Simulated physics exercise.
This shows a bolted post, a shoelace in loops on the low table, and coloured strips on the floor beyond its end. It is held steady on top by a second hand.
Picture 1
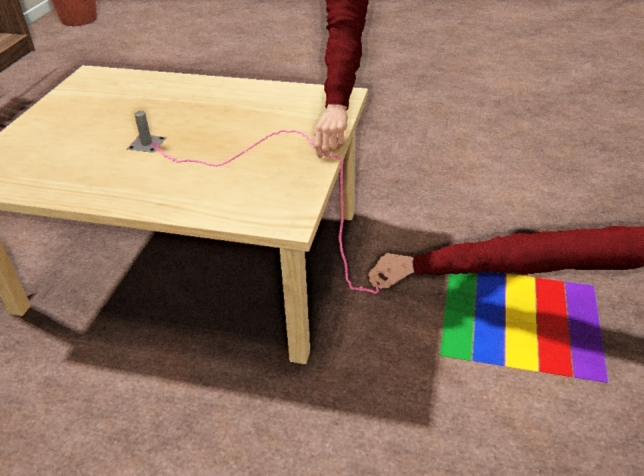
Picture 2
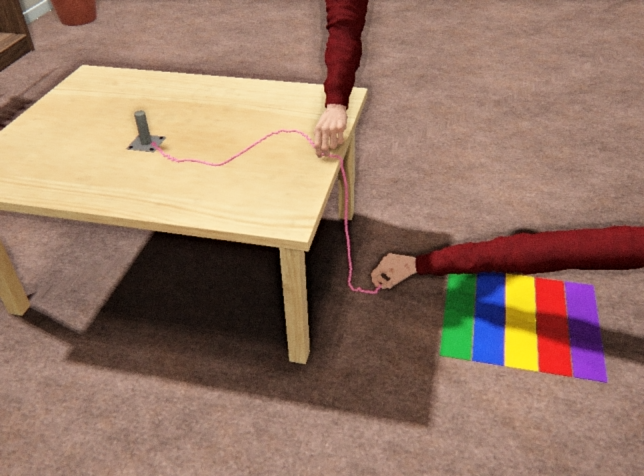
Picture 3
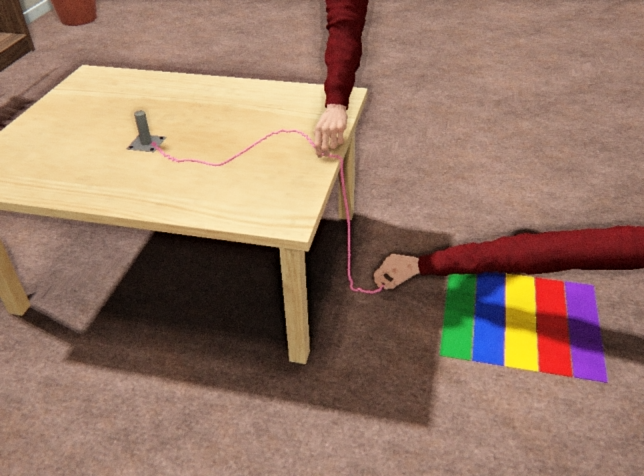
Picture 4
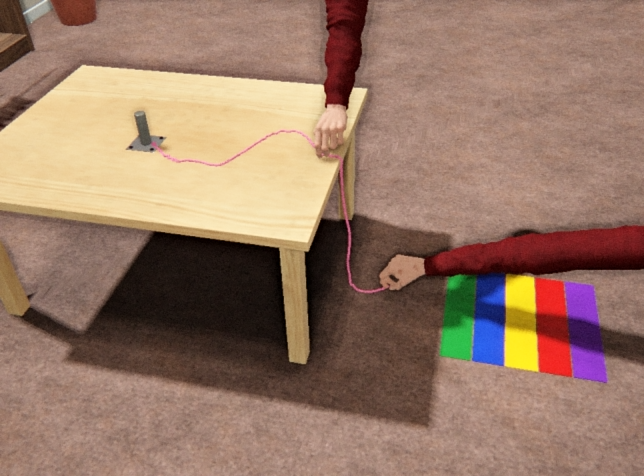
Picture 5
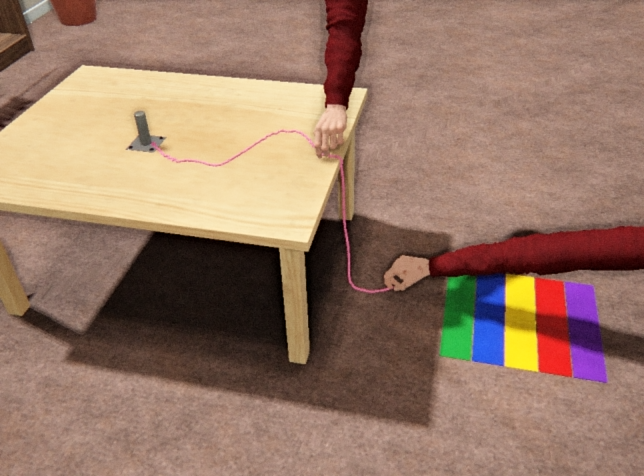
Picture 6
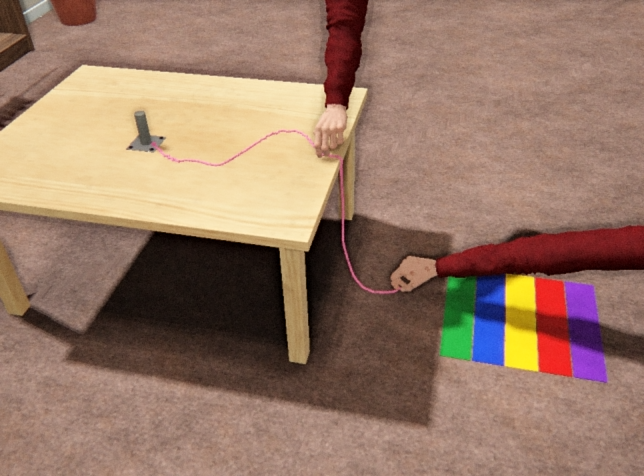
A hand near the floor drew the end of a pink string slightly to the right, toward some coloured strips, while another hand stayed at the table's edge with the string beneath it.
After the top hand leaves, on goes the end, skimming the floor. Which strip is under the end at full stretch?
The purple strip.
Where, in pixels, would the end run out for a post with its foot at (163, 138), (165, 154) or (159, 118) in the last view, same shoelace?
In that order: (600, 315), (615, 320) and (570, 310).
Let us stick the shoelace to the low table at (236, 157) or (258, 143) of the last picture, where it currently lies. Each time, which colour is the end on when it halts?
Try 1: Red; try 2: Yellow.
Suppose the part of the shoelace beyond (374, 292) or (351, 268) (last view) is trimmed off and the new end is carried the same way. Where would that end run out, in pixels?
First (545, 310), then (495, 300).
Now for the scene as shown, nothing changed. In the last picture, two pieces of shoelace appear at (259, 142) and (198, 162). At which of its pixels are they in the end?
The first lands at (304, 155), while the second lands at (227, 149).
Soon after, end near (518, 305); over yellow.
After that, end near (562, 311); over red.
At the stop, end near (587, 315); over purple. The end stops over the purple strip.
